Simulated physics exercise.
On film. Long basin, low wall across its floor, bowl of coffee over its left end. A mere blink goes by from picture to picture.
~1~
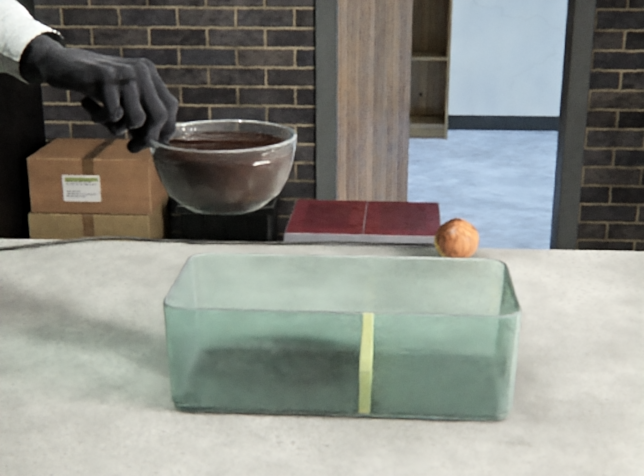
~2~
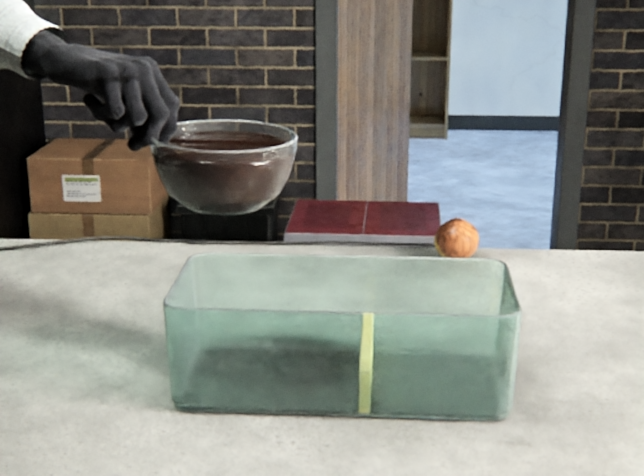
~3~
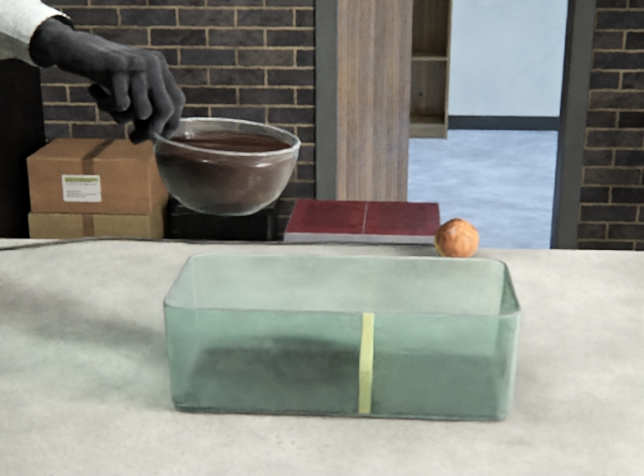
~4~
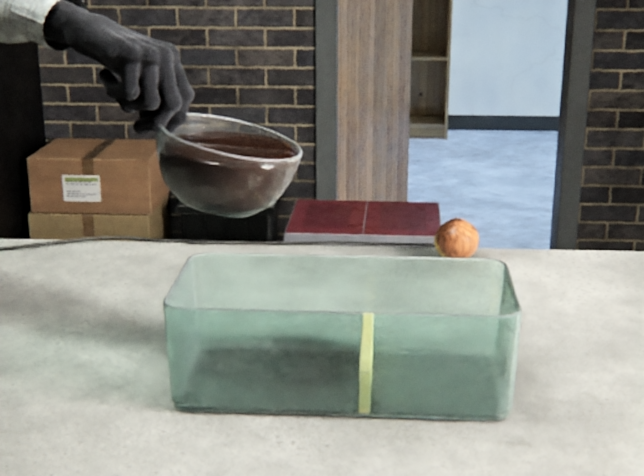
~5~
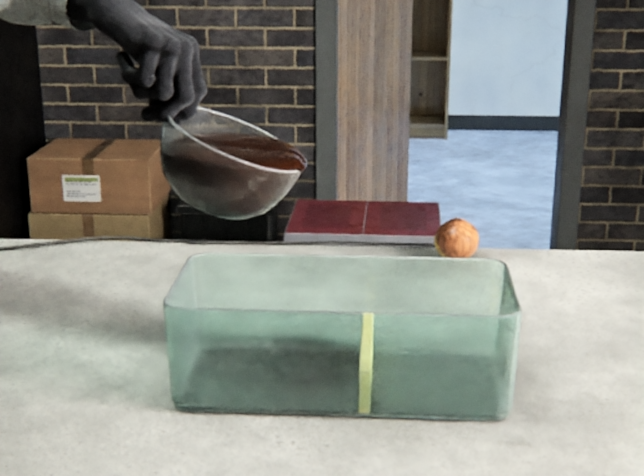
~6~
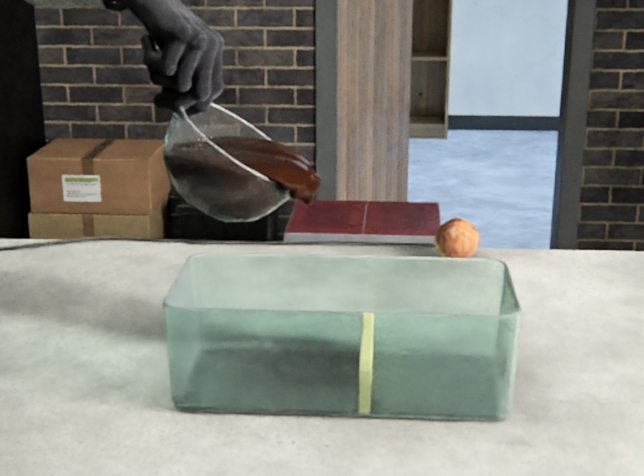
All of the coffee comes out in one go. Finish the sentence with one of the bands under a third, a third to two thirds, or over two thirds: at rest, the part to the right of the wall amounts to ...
At rest, the part to the right of the wall amounts to under a third.
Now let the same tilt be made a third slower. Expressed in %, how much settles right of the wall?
About 35 %.
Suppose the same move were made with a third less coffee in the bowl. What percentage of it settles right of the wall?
Some 5 parts in a hundred, give or take.
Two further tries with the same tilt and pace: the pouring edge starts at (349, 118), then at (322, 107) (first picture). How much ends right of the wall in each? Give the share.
Roughly 75 per cent, then roughly 60 per cent.
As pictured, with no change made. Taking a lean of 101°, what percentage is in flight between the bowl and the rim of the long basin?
Airborne fraction: Approx. 25 %.
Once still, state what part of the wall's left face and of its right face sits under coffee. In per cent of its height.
Left about 40, right about 20.
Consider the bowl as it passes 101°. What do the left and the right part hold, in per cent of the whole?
Left 45 %, right 20 %.
A moment on, the bowl is tipped right over and 10 per cent is still to pour, 44 is left of the wall and 22 right of it.
Next, the bowl is tipped right over and 0 per cent is still to pour, 74 is left of the wall and 23 right of it.
Then the bowl is tipped right over and 0 per cent is still to pour, 74 is left of the wall and 24 right of it.
Later the bowl is tipped right over and 0 per cent is still to pour, 74 is left of the wall and 24 right of it.
In the end 74 per cent lies left of the wall, 24 right of it and 2 outside.
